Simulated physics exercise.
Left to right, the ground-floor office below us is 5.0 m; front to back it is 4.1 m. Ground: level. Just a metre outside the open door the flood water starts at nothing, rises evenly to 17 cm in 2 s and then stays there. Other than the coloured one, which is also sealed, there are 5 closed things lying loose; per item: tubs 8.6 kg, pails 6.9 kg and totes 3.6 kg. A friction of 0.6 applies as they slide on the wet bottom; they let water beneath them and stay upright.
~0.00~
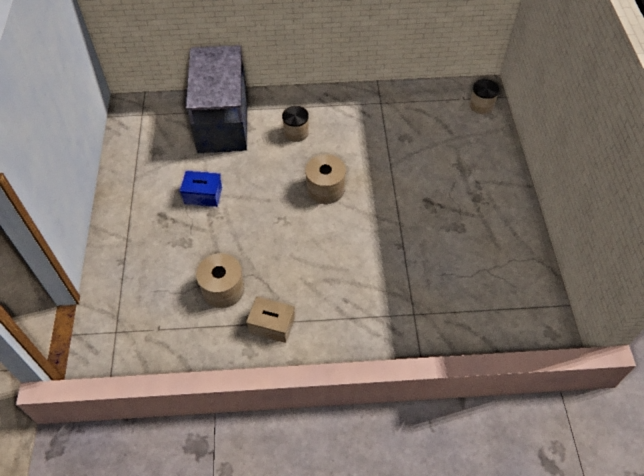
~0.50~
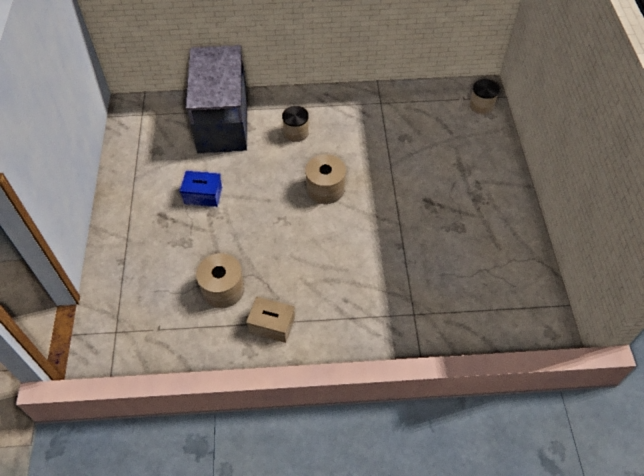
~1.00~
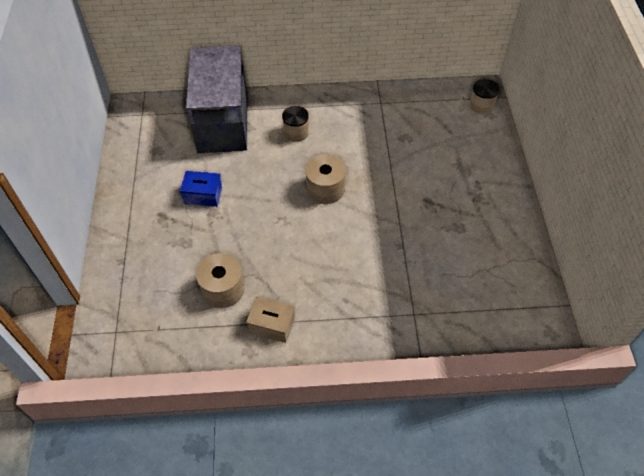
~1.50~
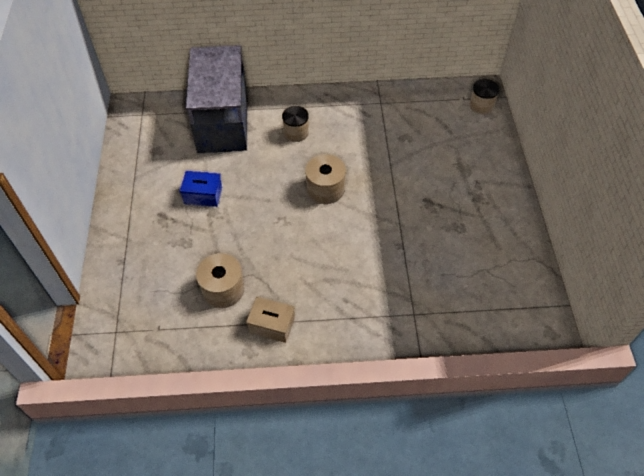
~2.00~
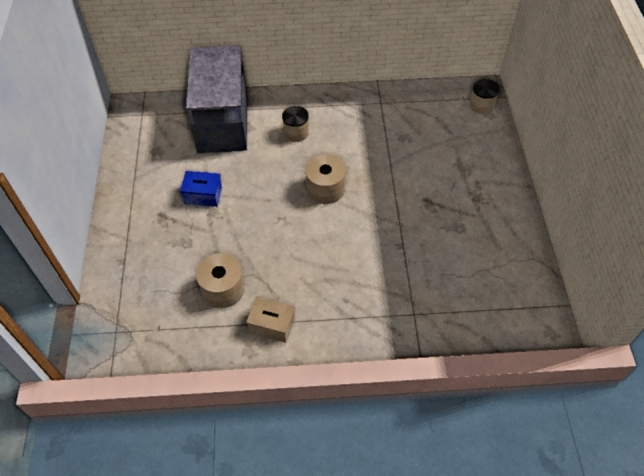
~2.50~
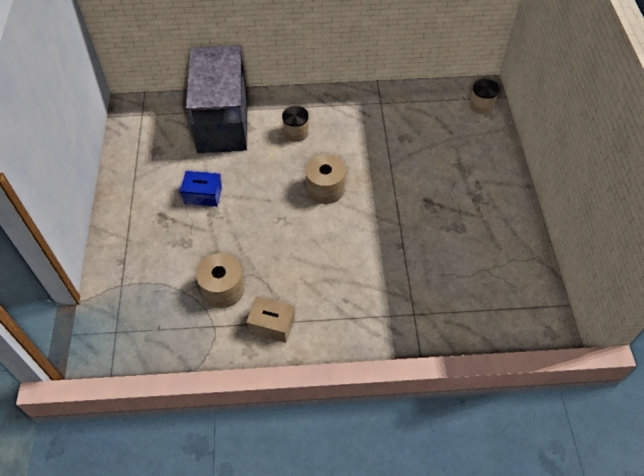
Open-topped room seen from above, water covering the ground outside, then spreading thinly through the left doorway while scattered containers stay still.
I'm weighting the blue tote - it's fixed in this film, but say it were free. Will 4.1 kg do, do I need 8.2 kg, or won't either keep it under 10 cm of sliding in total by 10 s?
4.1 kg will do.
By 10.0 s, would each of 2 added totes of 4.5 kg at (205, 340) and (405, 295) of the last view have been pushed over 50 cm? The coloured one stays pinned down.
The first is further, the second further.
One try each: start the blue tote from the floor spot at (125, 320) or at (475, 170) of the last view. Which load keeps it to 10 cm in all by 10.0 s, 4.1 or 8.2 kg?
Trial 1 - no option succeeds; trial 2 - only the upper mass works.
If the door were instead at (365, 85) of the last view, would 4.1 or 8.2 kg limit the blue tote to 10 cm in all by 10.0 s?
Short version: The light mass is sufficient.
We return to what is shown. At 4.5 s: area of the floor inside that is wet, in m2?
I'd put it close to 8.0 m2.
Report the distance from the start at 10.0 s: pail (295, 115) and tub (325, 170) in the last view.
Shifts: 0 cm / 0 cm.
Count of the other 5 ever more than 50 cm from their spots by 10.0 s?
The count comes to 1.
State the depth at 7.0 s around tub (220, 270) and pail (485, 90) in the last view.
Some 4 cm at the first, some 0 cm at the second.
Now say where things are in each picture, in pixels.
The first picture shows the blue tote at (200, 182), on the bottom; 0.0 m2 under water; 0 of 6 have shifted.
The second picture shows the blue tote at (200, 182) rests on the ground; water covers 0.0 m2; 0 of 6 have shifted.
The third picture shows the blue tote at (200, 182) rests on the ground; water covers 0.0 m2; 0 of 6 have shifted.
The fourth picture shows the blue tote at (200, 182), on the bottom; 0.0 m2 under water; 0 of 6 have shifted.
The fifth picture shows the blue tote at (200, 182) rests on the ground; 0.3 m2 under water; 0 of 6 have shifted.
The sixth picture shows the blue tote at (200, 182), on the bottom; 1.4 m2 under water; 0 of 6 have shifted.
After 3.5 s the blue tote would be 0 cm from its start with 4.1 kg and 0 cm from its start with 8.2 kg; 0 cm of water round it then.
After 4.5 s the blue tote would be 0 cm from its start with 4.1 kg and 0 cm from its start with 8.2 kg; 2 cm of water round it then.
After 7.0 s the blue tote would be 0 cm from its start with 4.1 kg and 0 cm from its start with 8.2 kg; 2 cm of water round it then.
After 10.0 s the blue tote would be 0 cm from its start with 4.1 kg and 0 cm from its start with 8.2 kg; 2 cm of water round it then.
